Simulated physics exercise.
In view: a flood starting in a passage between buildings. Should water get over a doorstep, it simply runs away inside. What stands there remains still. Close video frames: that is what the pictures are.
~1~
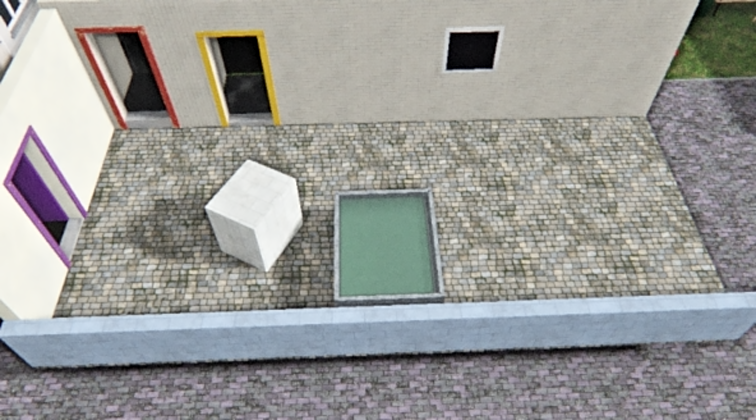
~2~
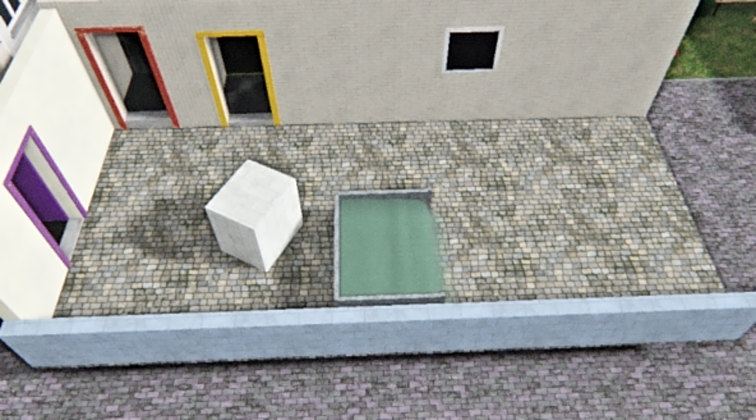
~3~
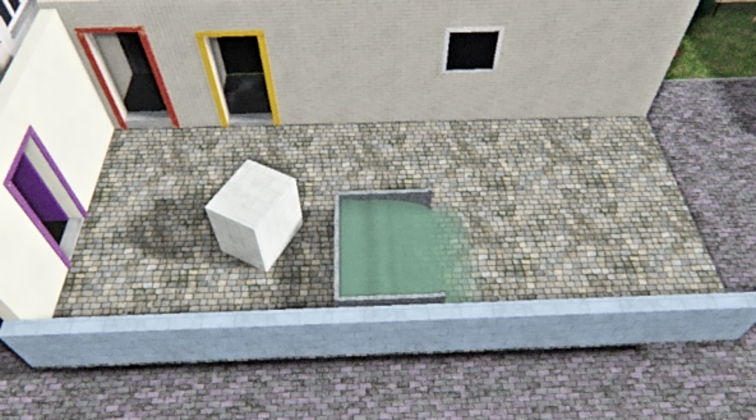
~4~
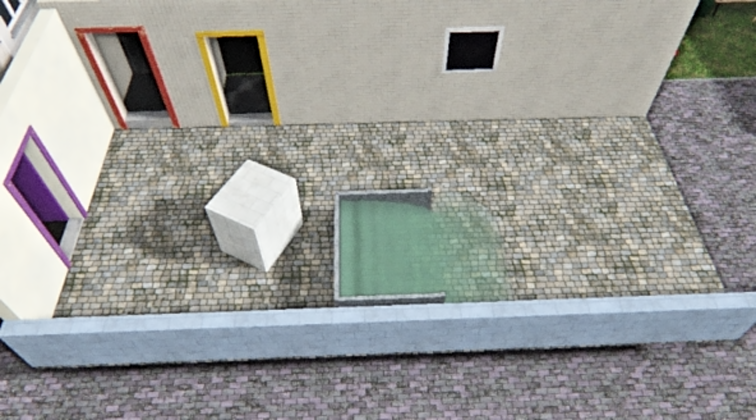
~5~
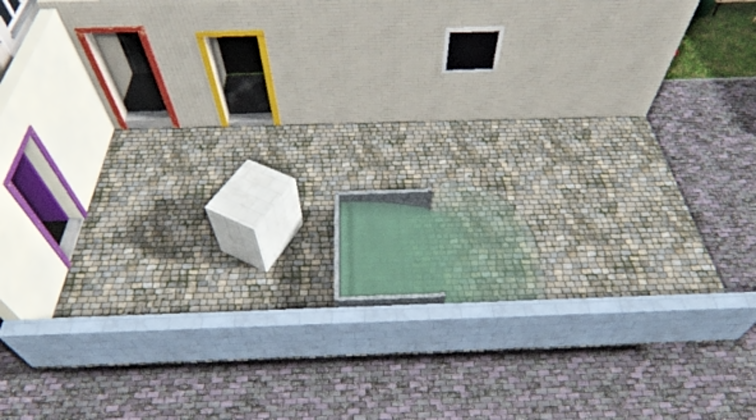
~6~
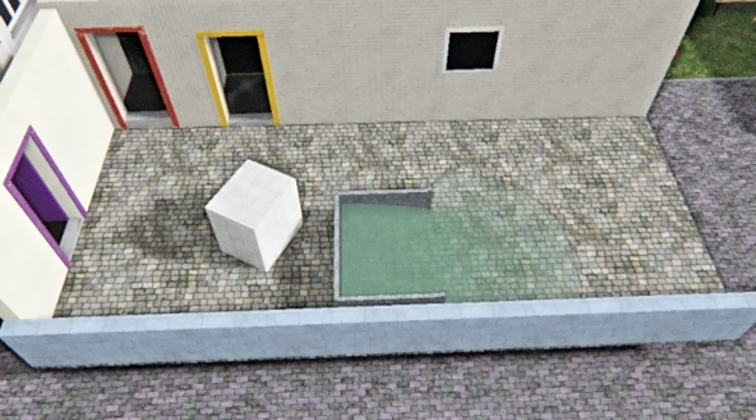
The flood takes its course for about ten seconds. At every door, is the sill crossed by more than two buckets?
The red door: No; the yellow door: No; the purple door: No.
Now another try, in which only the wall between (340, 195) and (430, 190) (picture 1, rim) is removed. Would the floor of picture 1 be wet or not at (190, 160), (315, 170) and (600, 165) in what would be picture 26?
So that's waterlogged for the first, waterlogged for the second and waterlogged for the third.
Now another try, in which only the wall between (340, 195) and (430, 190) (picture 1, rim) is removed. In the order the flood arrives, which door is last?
My pick is the one in purple.
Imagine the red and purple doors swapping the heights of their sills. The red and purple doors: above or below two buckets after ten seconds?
First the red door, which falls below the cutoff, then the purple door, which falls below the cutoff.
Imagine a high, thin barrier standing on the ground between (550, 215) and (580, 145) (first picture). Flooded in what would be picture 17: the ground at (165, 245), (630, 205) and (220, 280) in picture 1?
Listed order: Spared, swamped, spared.
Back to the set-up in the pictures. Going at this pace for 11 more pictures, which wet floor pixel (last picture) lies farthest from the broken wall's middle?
I reckon the front has reached (643, 155) by then.
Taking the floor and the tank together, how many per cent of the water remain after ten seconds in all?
Estimate: Near 16 %.
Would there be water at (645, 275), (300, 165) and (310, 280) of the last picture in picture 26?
Same order as asked: Drenched; dry as before; dry as before.
A moment on, water covers 30 % of the floor; the red door not reached, the yellow door not reached, the purple door not reached.
Next, water covers 40 % of the floor; the red door not reached, the yellow door not reached, the purple door not reached.
Then, water covers 40 % of the floor; the red door not reached, the yellow door not reached, the purple door not reached.
Later, water covers 35 % of the floor; the red door not reached, the yellow door not reached, the purple door not reached.
In the end, water covers 20 % of the floor; the red door not reached, the yellow door not reached, the purple door not reached.
